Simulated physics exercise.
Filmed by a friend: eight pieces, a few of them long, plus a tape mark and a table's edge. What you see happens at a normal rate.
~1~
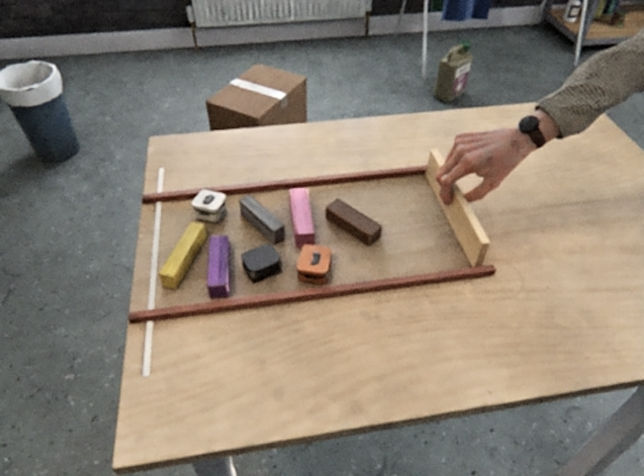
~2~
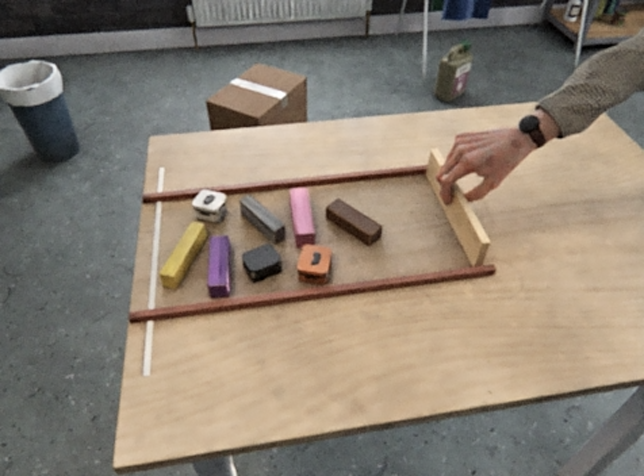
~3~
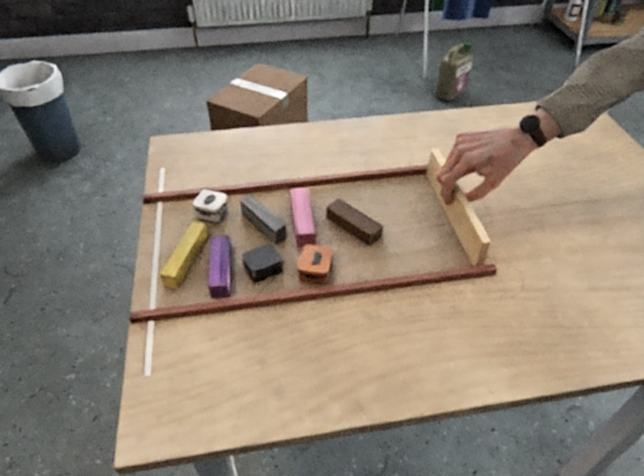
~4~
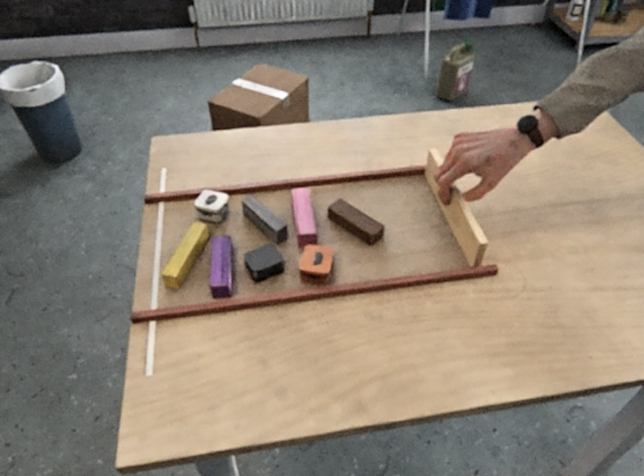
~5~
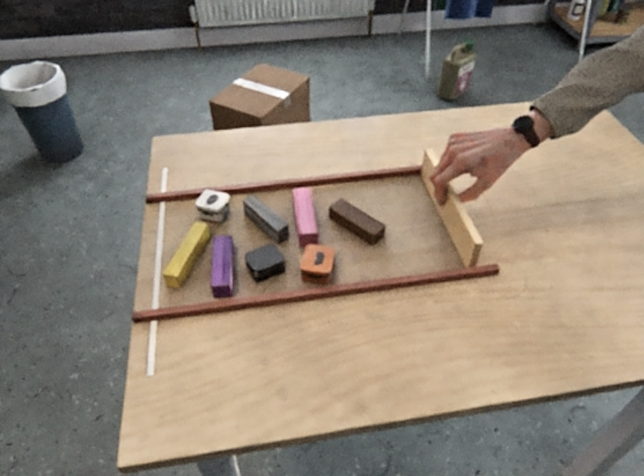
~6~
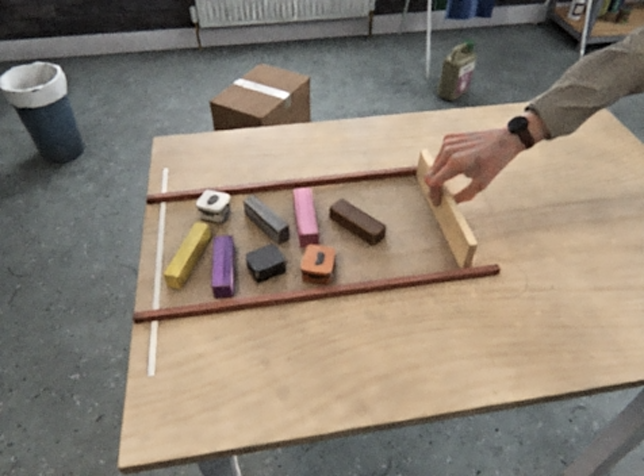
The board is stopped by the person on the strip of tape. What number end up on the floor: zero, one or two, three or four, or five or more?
The push clears five or more off the end, I'd bet.
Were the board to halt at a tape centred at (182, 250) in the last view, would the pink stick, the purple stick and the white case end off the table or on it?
Pink stick: Stays in place; purple stick: Goes down; white case: Goes down.
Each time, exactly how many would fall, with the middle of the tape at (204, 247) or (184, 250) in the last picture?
First 3, second 4.
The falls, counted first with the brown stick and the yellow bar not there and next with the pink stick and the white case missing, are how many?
Try one: 4; try two: 4.
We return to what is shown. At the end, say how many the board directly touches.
The count is 2.
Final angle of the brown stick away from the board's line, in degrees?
I'd put it at about 0°.
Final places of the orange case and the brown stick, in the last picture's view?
Result: One about (140, 292), other about (149, 244).
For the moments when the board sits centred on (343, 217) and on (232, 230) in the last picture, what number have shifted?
So 1, and at the other place 8.
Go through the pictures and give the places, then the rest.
In the first picture, yellow bar (184, 254); white case (210, 207); purple stick (219, 266); board (454, 205); tape (155, 252).
In the second picture, white case (210, 207); brown stick (353, 221).
In the third picture, purple stick (220, 266); black case (262, 263).
In the fourth picture, yellow bar (187, 254); board (453, 205).
In the fifth picture, white case (214, 207); orange case (318, 265).
In the sixth picture, yellow bar (188, 254); white case (214, 208); purple stick (223, 266); board (443, 206); tape (160, 253).
Early on, none off yet; yellow bar at rest near (188, 254); white case at rest near (214, 208); purple stick at rest near (223, 266).
A while later, none off yet; yellow bar travelled a little near (169, 254); white case travelled about its own width near (184, 210); purple stick travelled about its own width near (182, 269).
Finally, the number that fall off is five or more; lost, pink stick, grey stick, black case, purple stick, white case and yellow bar.
